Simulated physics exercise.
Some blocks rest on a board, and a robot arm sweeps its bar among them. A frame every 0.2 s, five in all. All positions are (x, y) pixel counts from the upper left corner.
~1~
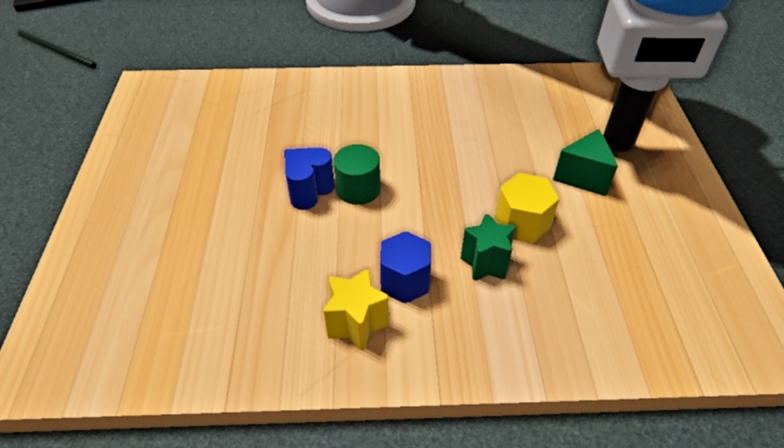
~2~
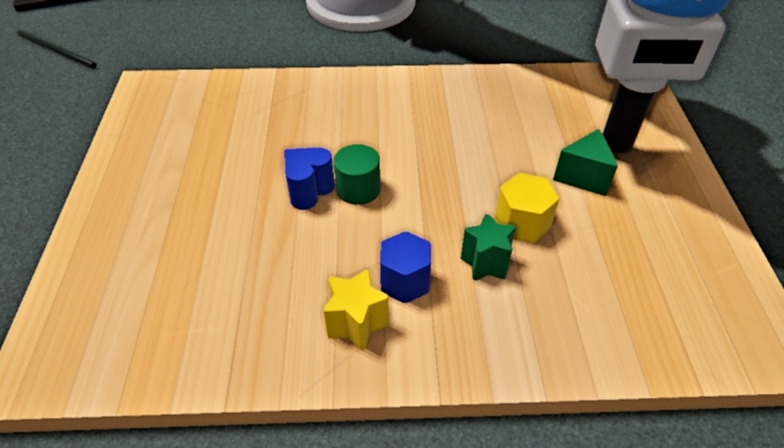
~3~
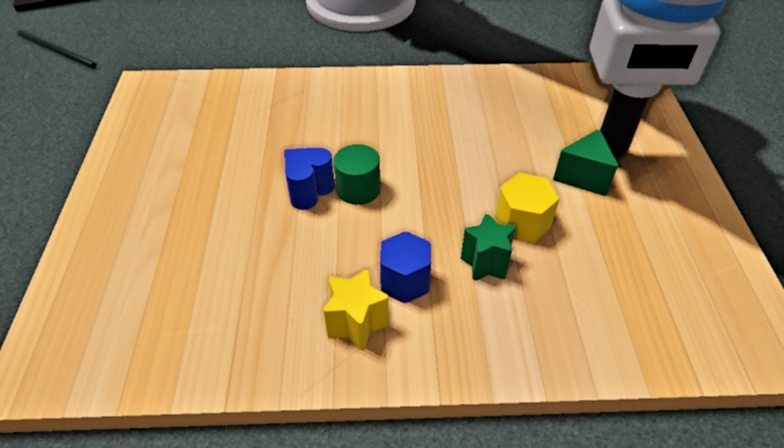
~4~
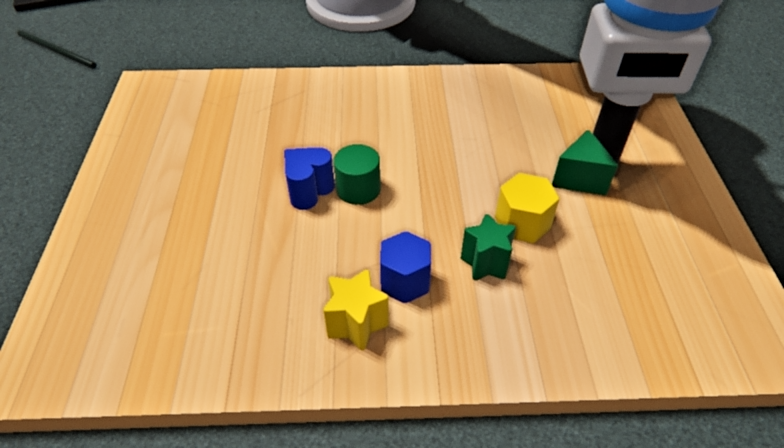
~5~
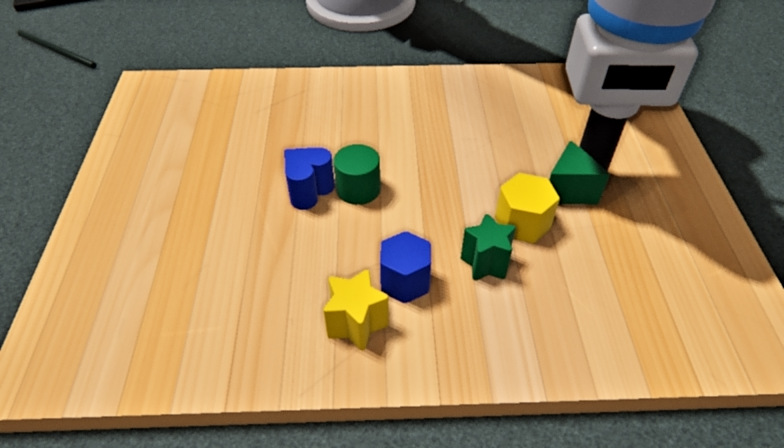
A robot arm's dark bar moves down-left and nudges the green triangular block slightly down-left.
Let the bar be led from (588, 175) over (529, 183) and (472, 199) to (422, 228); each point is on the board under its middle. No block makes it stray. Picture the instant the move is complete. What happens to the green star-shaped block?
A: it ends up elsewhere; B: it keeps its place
Option B.
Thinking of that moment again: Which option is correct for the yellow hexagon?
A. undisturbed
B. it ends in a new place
I'll go with B - it ends in a new place.
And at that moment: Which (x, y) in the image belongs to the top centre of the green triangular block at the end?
I'd guess (555, 177).
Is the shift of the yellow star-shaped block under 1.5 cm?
Yes, it checks out.
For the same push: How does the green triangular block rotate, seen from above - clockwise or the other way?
Verdict: Counterclockwise.
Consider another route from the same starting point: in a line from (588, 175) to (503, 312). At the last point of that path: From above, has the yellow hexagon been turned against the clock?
Yes, it checks out.
On the path given first. One third of the way, bar (531, 176); yellow hexagon (524, 199), turned 15° clockwise; green triangular block (555, 177), turned 70° anticlockwise.
Two thirds of the way, bar (473, 192); yellow hexagon (524, 199), turned 15° clockwise; green triangular block (555, 177), turned 70° anticlockwise.
At the end, bar (422, 220); yellow star-shaped block still; green star-shaped block still; yellow hexagon (524, 199), turned 15° clockwise; green triangular block (555, 177), turned 70° anticlockwise.
